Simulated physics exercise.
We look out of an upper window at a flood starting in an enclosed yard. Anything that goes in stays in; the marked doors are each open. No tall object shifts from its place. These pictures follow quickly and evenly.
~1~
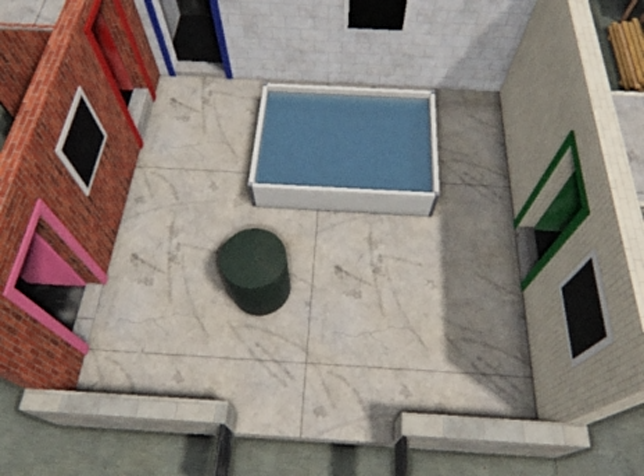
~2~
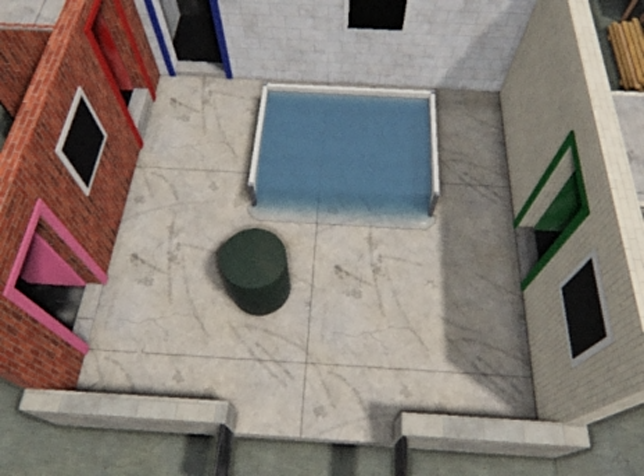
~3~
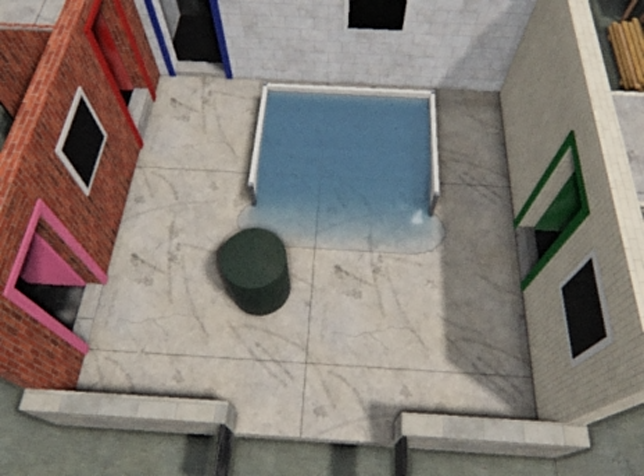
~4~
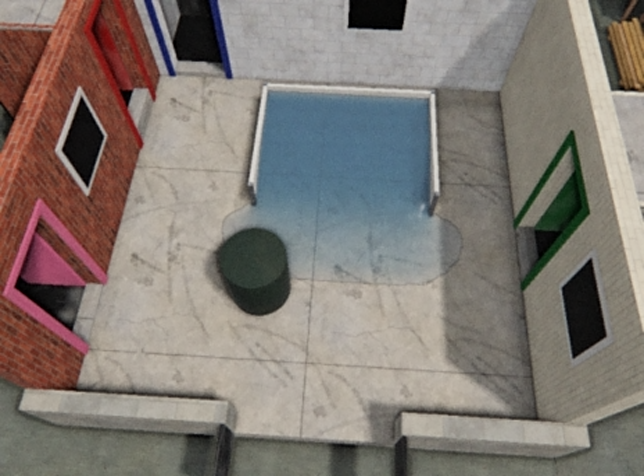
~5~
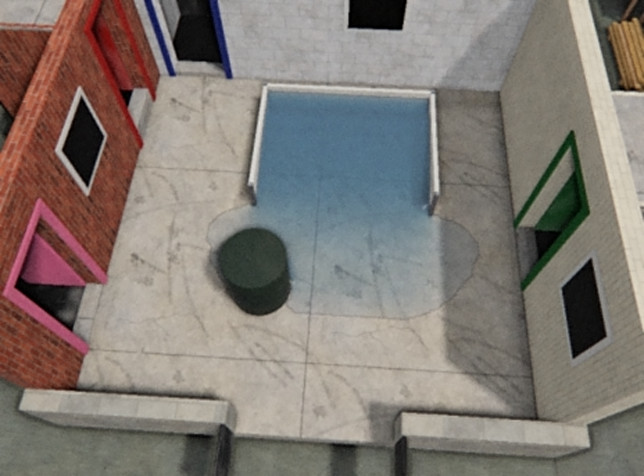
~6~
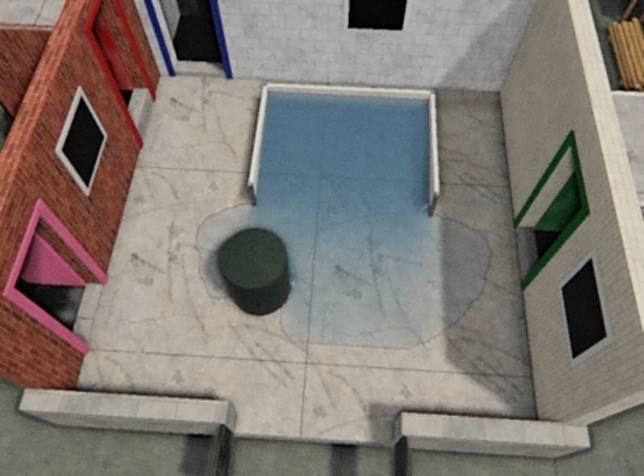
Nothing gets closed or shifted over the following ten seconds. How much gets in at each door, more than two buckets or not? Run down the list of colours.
In the end the pink door lets too much in there; the red door lets in little enough there; the green door lets in little enough there; the blue door lets in little enough there.
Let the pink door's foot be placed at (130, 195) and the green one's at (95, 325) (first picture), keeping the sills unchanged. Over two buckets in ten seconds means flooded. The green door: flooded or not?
Note - green door ends up lower.
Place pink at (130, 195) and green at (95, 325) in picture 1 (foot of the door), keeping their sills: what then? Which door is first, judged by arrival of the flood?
That'd be the door marked green.
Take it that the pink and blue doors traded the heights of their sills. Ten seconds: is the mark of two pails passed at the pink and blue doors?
Lab note: Pink door doesn't reach it; blue door doesn't reach it.
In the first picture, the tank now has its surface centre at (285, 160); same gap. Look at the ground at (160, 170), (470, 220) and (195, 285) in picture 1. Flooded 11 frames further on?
As listed: Untouched, untouched, reached.
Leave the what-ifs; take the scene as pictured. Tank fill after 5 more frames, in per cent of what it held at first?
I'd put it close to 52 percent.
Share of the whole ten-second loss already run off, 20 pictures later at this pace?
Working it through, I arrive at 50 per cent.
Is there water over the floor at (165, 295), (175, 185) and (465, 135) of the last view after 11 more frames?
In that order the points end up soaked, high and dry and high and dry.
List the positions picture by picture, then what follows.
Still water in the open tank at (346, 140), in the first frame.
The front is at (254, 211), out from the gap at (342, 203), in the second frame.
The front is at a hidden place, out from the gap at (342, 204), in the third frame.
Water pours out at (342, 204) and has run to a hidden place, in the fourth frame.
The front is at a hidden place, out from the gap at (342, 204), in the fifth frame.
Water pours out at (342, 204) and has run to (438, 326), in the sixth frame.
A moment on, water covers 40 % of the floor; the pink door not reached, the red door not reached, the green door wet at the sill, nothing in, the blue door not reached.
Next, water covers 55 % of the floor; the pink door under two buckets in, the red door not reached, the green door wet at the sill, nothing in, the blue door not reached.
Then, water covers 60 % of the floor; the pink door over two buckets in, the red door not reached, the green door wet at the sill, nothing in, the blue door not reached.
Later, water covers 80 % of the floor; the pink door over two buckets in, the red door wet at the sill, nothing in, the green door wet at the sill, nothing in, the blue door wet at the sill, nothing in.
In the end, water covers 90 % of the floor; the pink door over two buckets in, the red door wet at the sill, nothing in, the green door wet at the sill, nothing in, the blue door wet at the sill, nothing in.
